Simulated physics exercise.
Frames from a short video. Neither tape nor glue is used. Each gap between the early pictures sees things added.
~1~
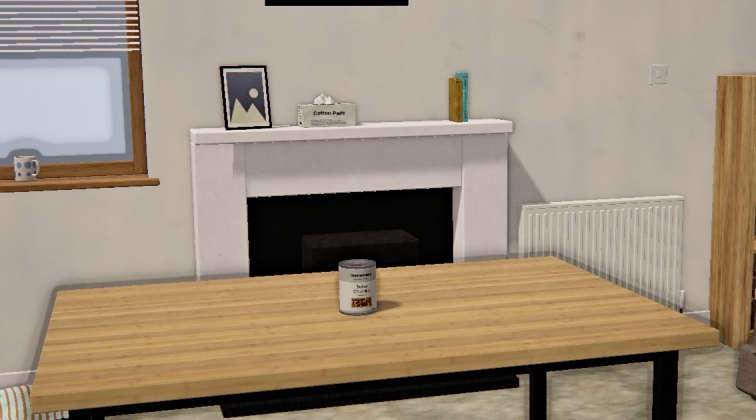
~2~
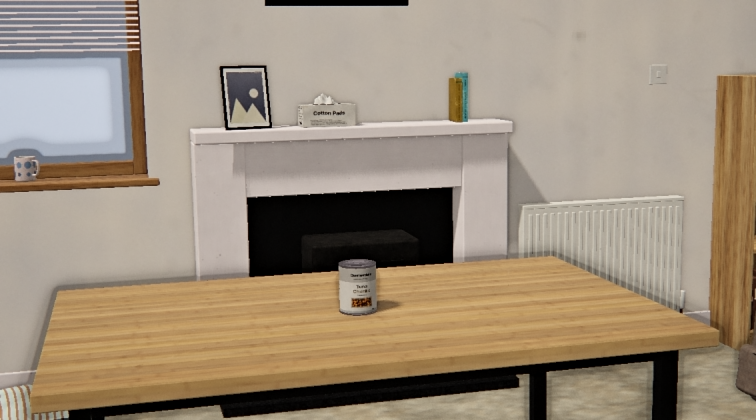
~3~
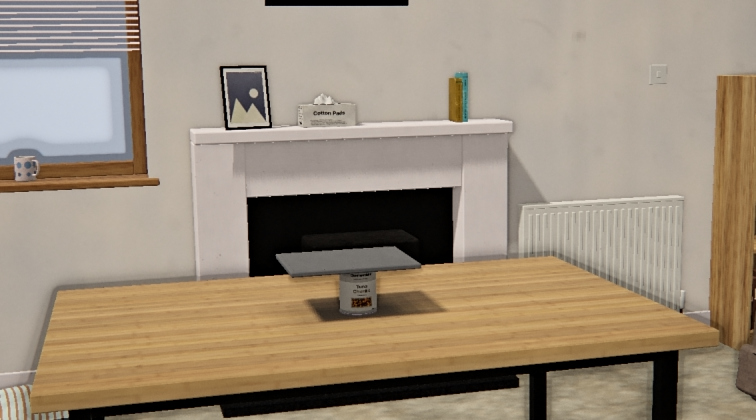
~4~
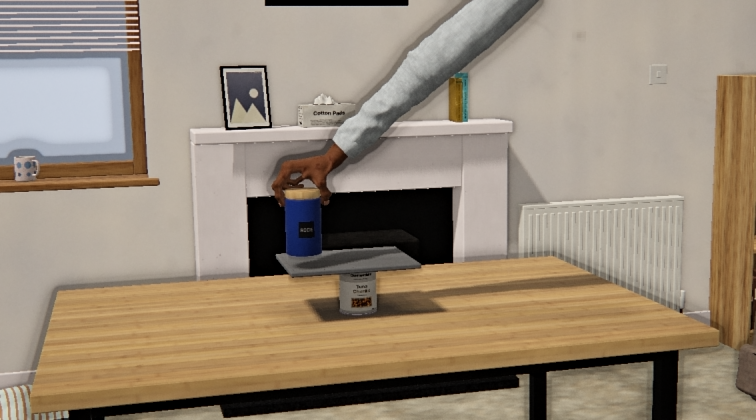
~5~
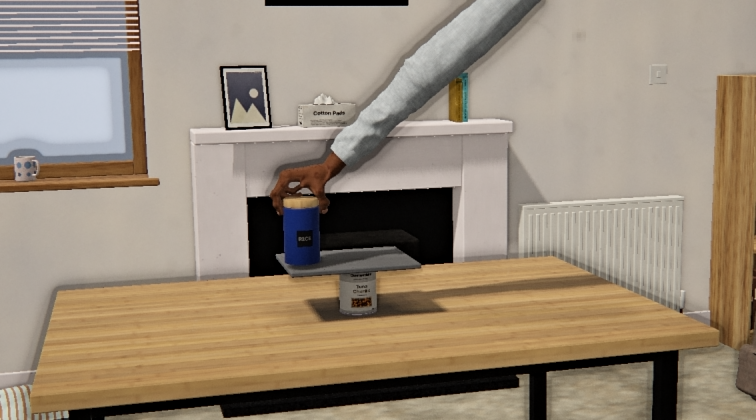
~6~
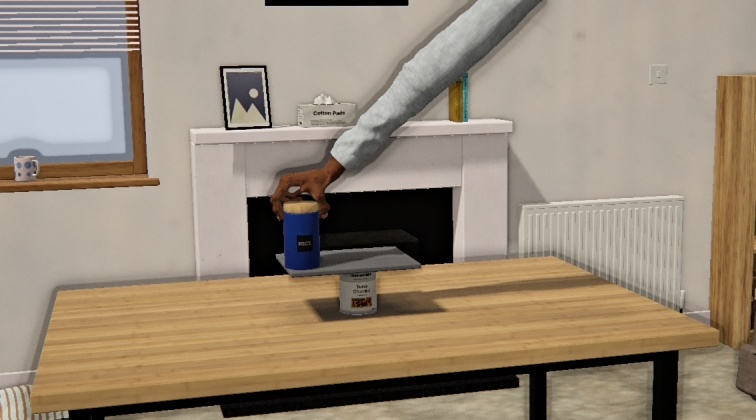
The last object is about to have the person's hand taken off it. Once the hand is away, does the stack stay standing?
No, tumbles.
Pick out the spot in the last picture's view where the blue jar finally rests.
It finishes at about (260, 304).
Then, 0.30 s on from there, blue jar now fallen; grey lid turned 49° from how it was put.
Then, 0.40 s on from there, grey lid turned 67° from how it was put.
Then, 1.10 s on from there, grey lid turned 49° from how it was put.
In the end, fallen, blue jar; toppled in the stack, grey lid; white tin unmoved. At the end, from the last picture's camera, blue jar near (260, 304). The stack loses its balance.
